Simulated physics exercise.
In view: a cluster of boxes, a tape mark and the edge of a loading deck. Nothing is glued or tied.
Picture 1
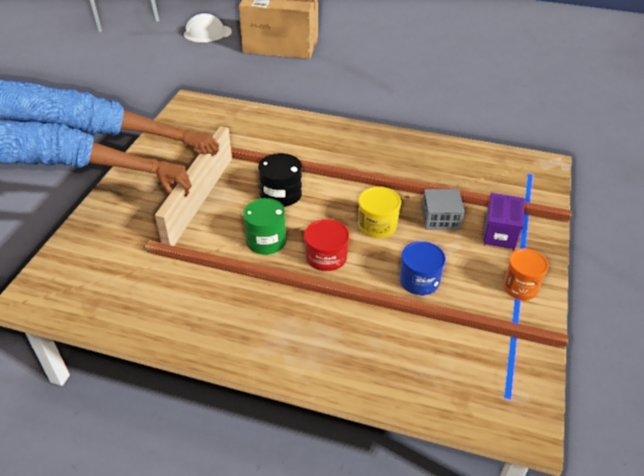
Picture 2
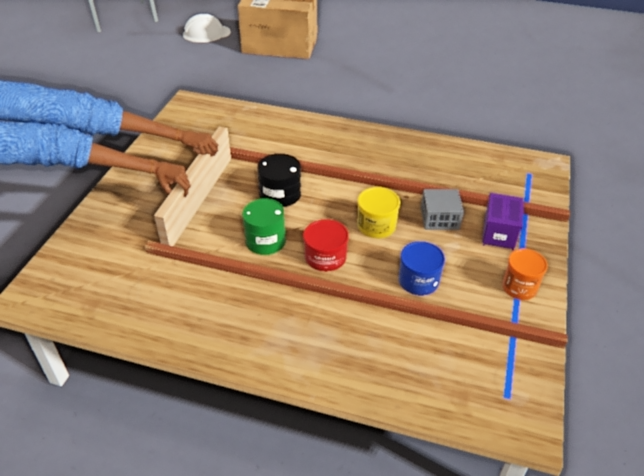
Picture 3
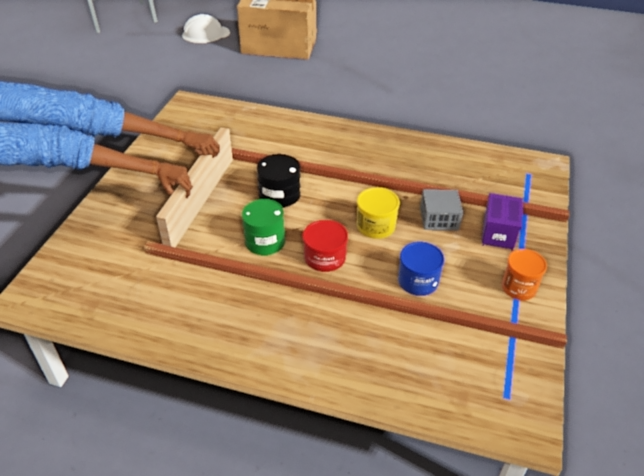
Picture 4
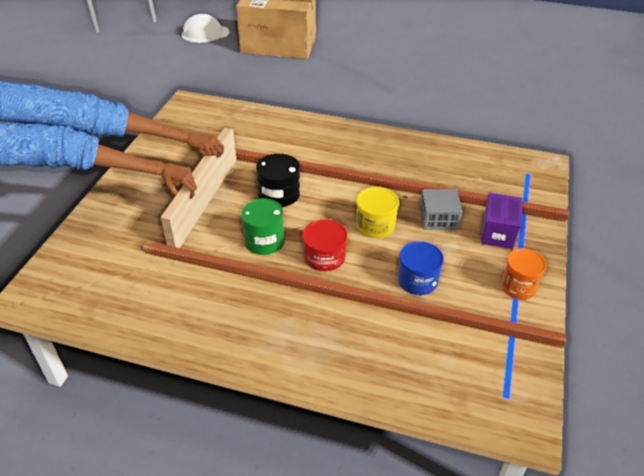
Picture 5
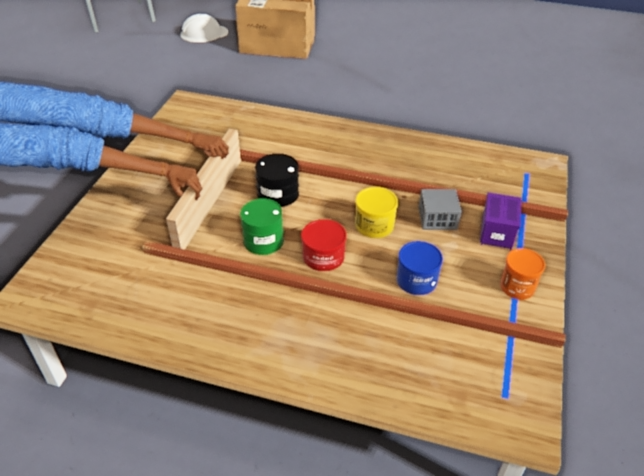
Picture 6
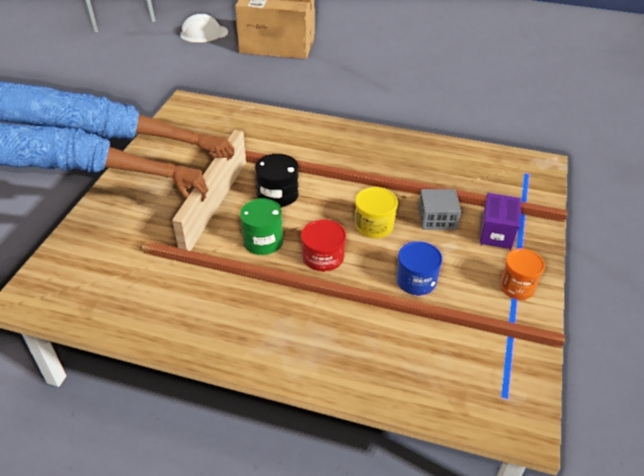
Two hands slide a wooden plank slightly right toward colorful containers resting on a table.
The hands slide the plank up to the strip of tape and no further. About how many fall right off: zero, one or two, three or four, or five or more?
Outcome: The number that fall off is five or more.
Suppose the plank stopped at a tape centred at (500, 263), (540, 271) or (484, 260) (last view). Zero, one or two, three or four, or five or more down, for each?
Taking them in turn, just one or two; at least five; either one or two.
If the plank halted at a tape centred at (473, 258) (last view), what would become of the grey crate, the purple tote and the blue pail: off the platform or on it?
The grey crate does not fall, the purple tote falls, the blue pail falls.
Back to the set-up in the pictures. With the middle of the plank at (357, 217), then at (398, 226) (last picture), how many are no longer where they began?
At the one place 5, at the other 7.
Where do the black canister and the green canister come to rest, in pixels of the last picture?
The black canister at (548, 229), the green canister at (541, 290).
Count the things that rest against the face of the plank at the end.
In contact: 3.
Soon after, none off yet; orange pail at rest near (521, 275); purple tote at rest near (500, 221); grey crate at rest near (439, 210).
Then, none off yet; orange pail at rest near (521, 275); purple tote at rest near (500, 221); grey crate moved a little near (448, 210).
Further on, none off yet; orange pail moved a little near (537, 272); purple tote moved about its own width near (565, 234); grey crate moved well along near (525, 219).
By the end, the number that fall off is five or more; fallen, red pail, blue pail, grey crate, purple tote and orange pail.
